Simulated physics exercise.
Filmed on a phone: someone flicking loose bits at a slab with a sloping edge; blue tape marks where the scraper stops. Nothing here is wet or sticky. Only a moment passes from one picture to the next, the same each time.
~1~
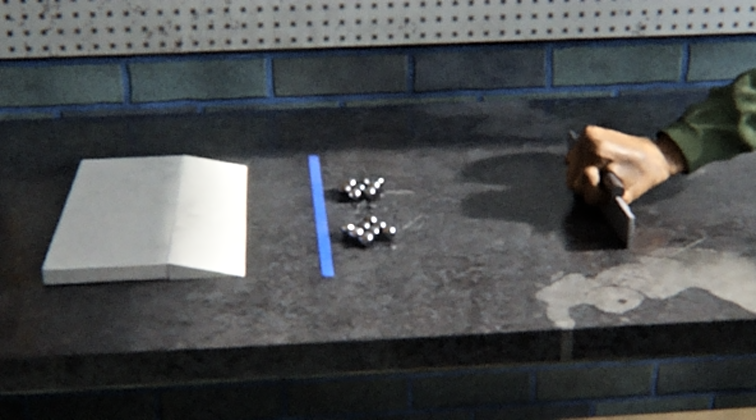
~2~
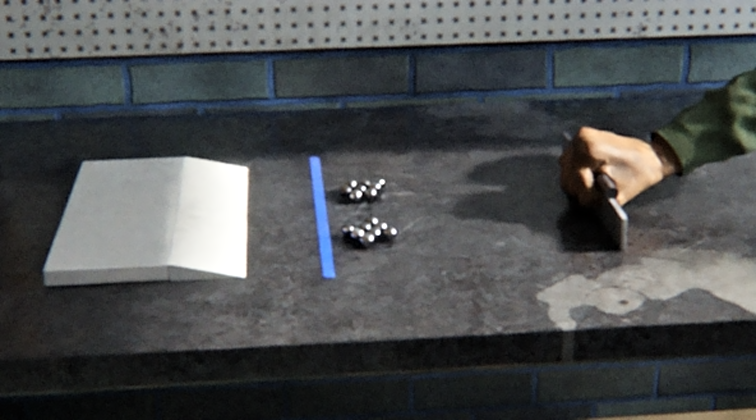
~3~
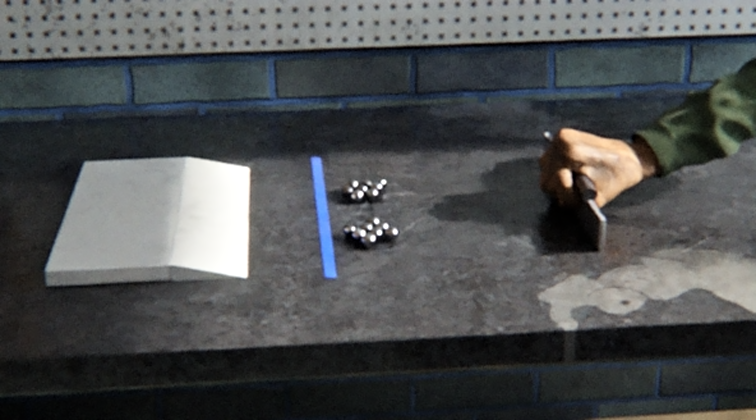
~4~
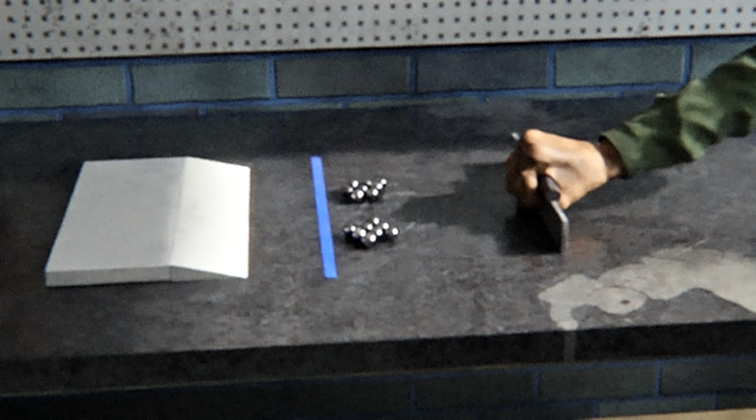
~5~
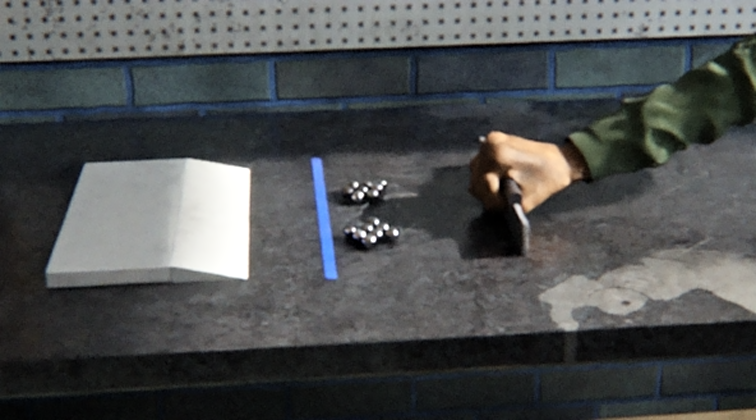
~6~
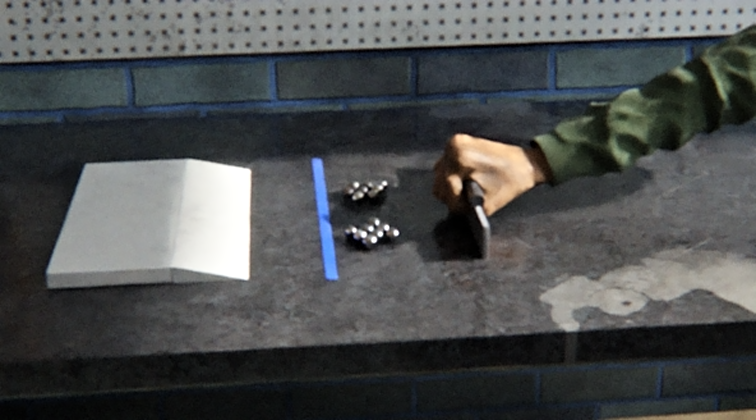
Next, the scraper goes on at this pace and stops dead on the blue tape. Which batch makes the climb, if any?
The nearer batch gets up on to the slab, in part at least and the farther batch gets up on to the slab, in part at least.
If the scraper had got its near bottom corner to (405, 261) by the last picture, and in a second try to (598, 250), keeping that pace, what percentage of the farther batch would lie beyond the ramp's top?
First some 100, then 0 per cent.
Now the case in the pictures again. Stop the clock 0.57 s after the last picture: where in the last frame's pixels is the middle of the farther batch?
Roughly at (149, 186).
Then, 0.13 s after the last picture, scraper still moving, near (384, 183); nearer batch all short of the ramp; farther batch all short of the ramp.
Then, 0.29 s after the last picture, scraper stopped at the blue tape; nearer batch about a quarter on the ramp, most short of the ramp; farther batch about a quarter on the ramp, most short of the ramp.
Then, 0.57 s after the last picture, scraper stopped at the blue tape; nearer batch most past the top, a small part on the ramp; farther batch most past the top, a small part on the ramp.
By the end, scraper stopped at the blue tape; nearer batch all past the top; farther batch all past the top.
